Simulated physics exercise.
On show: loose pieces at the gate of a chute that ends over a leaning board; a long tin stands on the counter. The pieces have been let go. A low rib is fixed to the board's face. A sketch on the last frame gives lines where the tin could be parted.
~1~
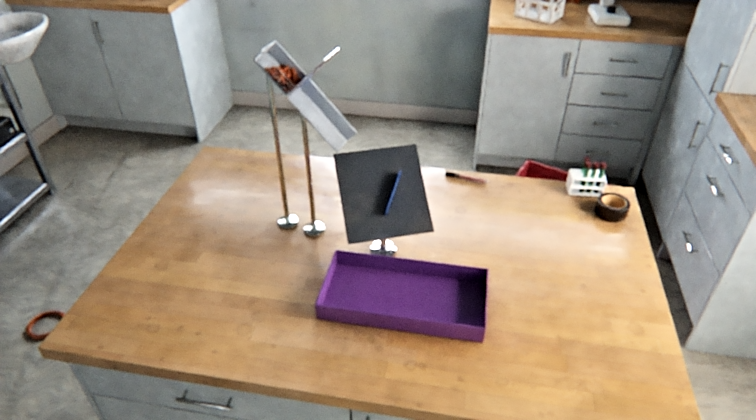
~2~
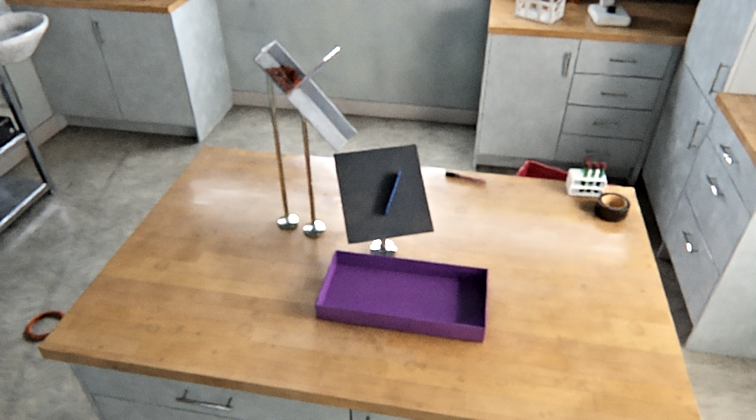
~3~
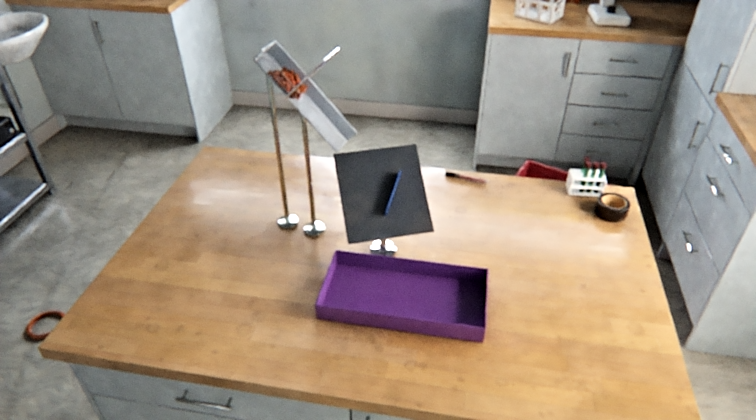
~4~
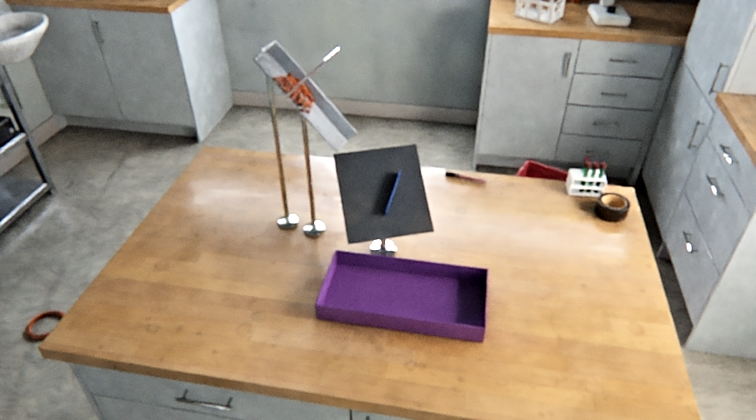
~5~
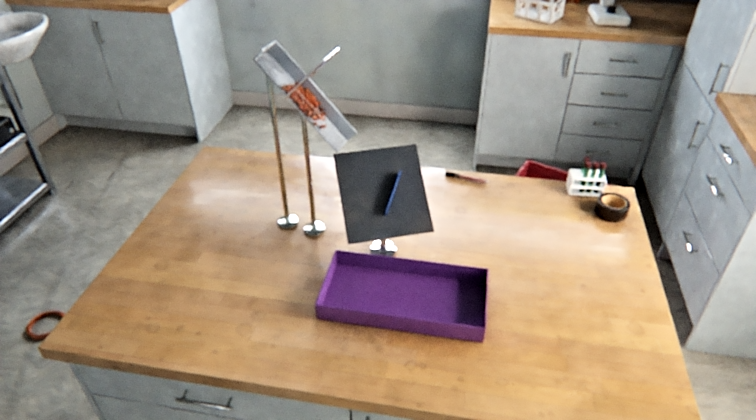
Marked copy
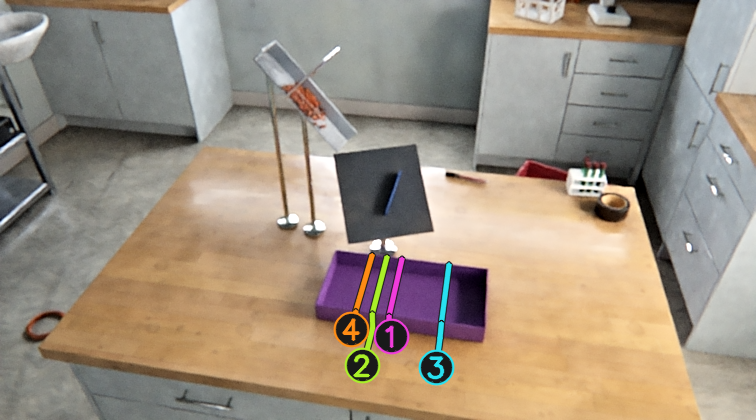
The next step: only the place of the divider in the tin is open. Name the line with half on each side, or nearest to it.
Take 2.
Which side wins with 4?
More lands on the right.
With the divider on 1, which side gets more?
Left.
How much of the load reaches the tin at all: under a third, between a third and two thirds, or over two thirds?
It is over two thirds.
On the marked copy, line 1 crosses the front rim at (389, 315); line 2 crosses the front rim at (372, 312); line 3 crosses the front rim at (441, 322); line 4 crosses the front rim at (355, 310).
Choosing 1, of what is caught, nearly all on the left of the divider, a stray few on the right.
Choosing 2, of what is caught, about two thirds on the left of the divider, about a third on the right.
Choosing 3, of what is caught, all on the left of the divider, none on the right.
Choosing 4, of what is caught, a small part on the left of the divider, most on the right.
